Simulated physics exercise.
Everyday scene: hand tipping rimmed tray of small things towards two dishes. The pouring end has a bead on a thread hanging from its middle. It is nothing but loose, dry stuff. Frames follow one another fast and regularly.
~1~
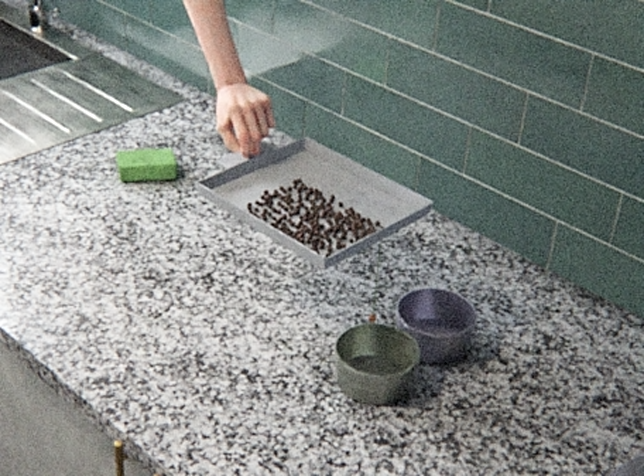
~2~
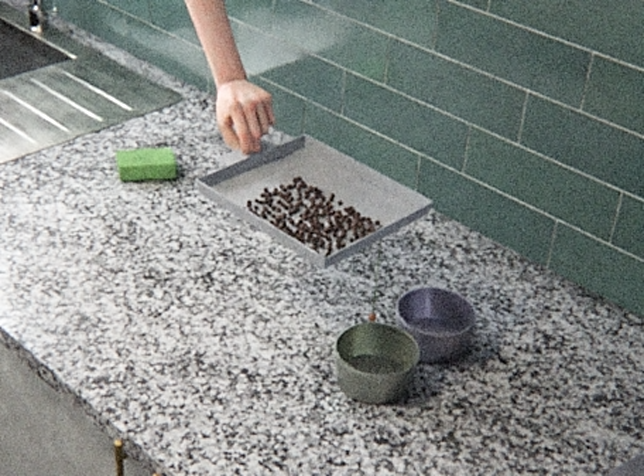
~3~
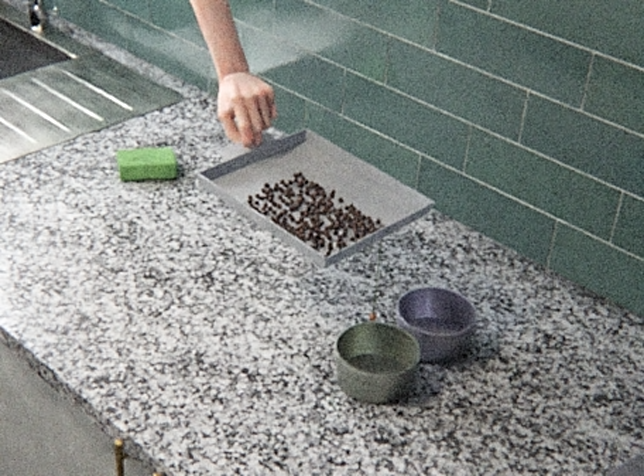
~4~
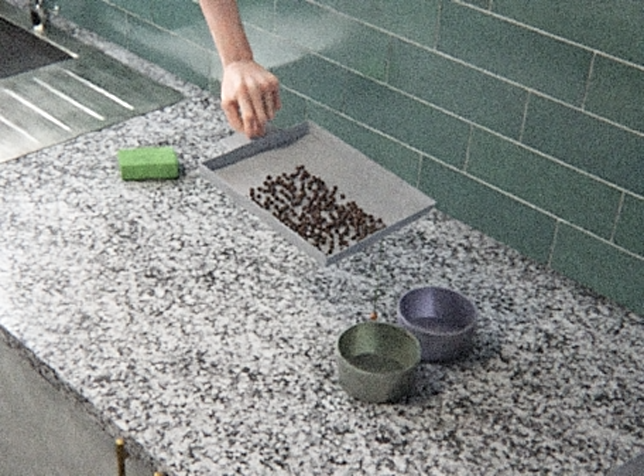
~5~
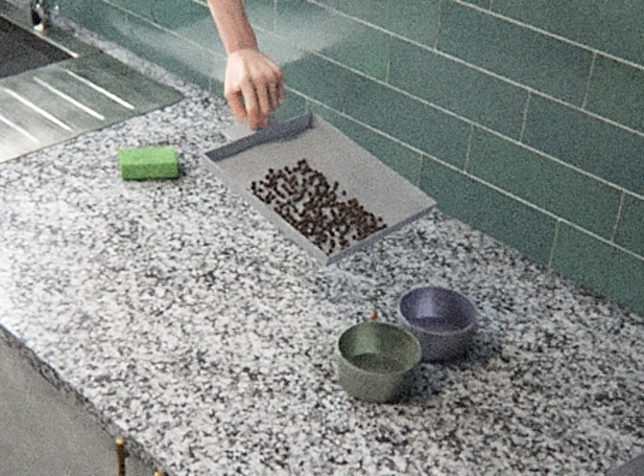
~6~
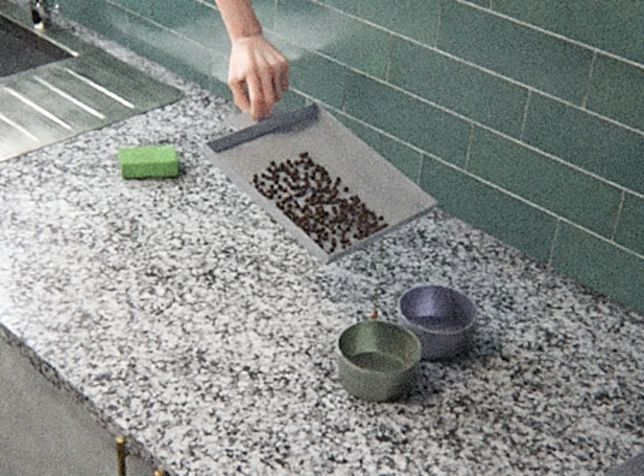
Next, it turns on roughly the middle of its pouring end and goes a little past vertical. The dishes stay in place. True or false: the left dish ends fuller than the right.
True.
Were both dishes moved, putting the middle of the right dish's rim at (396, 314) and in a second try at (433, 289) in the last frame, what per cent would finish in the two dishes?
First case around 20 %, second case around 20 %.
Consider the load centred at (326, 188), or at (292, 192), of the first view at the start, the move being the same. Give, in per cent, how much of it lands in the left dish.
First case: Close to 30 %; second case: Close to 40 %.
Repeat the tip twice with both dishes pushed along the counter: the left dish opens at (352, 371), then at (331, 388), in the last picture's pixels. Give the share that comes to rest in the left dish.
First try: Roughly 20 per cent; second try: Roughly 10 per cent.
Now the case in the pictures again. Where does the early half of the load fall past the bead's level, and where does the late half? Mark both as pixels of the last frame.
The first part passes (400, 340); everything after passes (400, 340).
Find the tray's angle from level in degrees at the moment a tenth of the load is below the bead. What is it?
About 110 degrees.
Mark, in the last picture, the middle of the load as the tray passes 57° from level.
Around (365, 225).
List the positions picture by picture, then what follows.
Corners of the pouring end (325, 257) and (430, 202), level; middle of the load (316, 221), allspice berries; left dish (407, 382); right dish (465, 342); bead on its thread (373, 318), in the first frame.
Corners of the pouring end (325, 256) and (430, 201), level; middle of the load (316, 220), in the second frame.
Corners of the pouring end (326, 256) and (431, 201), tipped barely, level across its low end; middle of the load (317, 217), in the third frame.
Corners of the pouring end (328, 255) and (432, 201), tipped a little, level across its low end; middle of the load (318, 213), in the fourth frame.
Corners of the pouring end (329, 255) and (433, 202), tipped a little, level across its low end; middle of the load (319, 210), in the fifth frame.
Corners of the pouring end (330, 254) and (434, 201), tipped a little, level across its low end; middle of the load (321, 206); left dish (409, 378); right dish (467, 339), in the sixth frame.
Just after the last frame, tray tipped steeply; every one on the tray.
A moment on, tray tipped right over; almost all on the tray; just a few in the right dish; just a few outside both.
Further on, tray tipped past a quarter turn; roughly half in the left dish; roughly a quarter in the right dish; roughly a third outside both.
When it is over, tray tipped past a quarter turn; roughly half in the left dish; roughly a quarter in the right dish; roughly a third outside both.
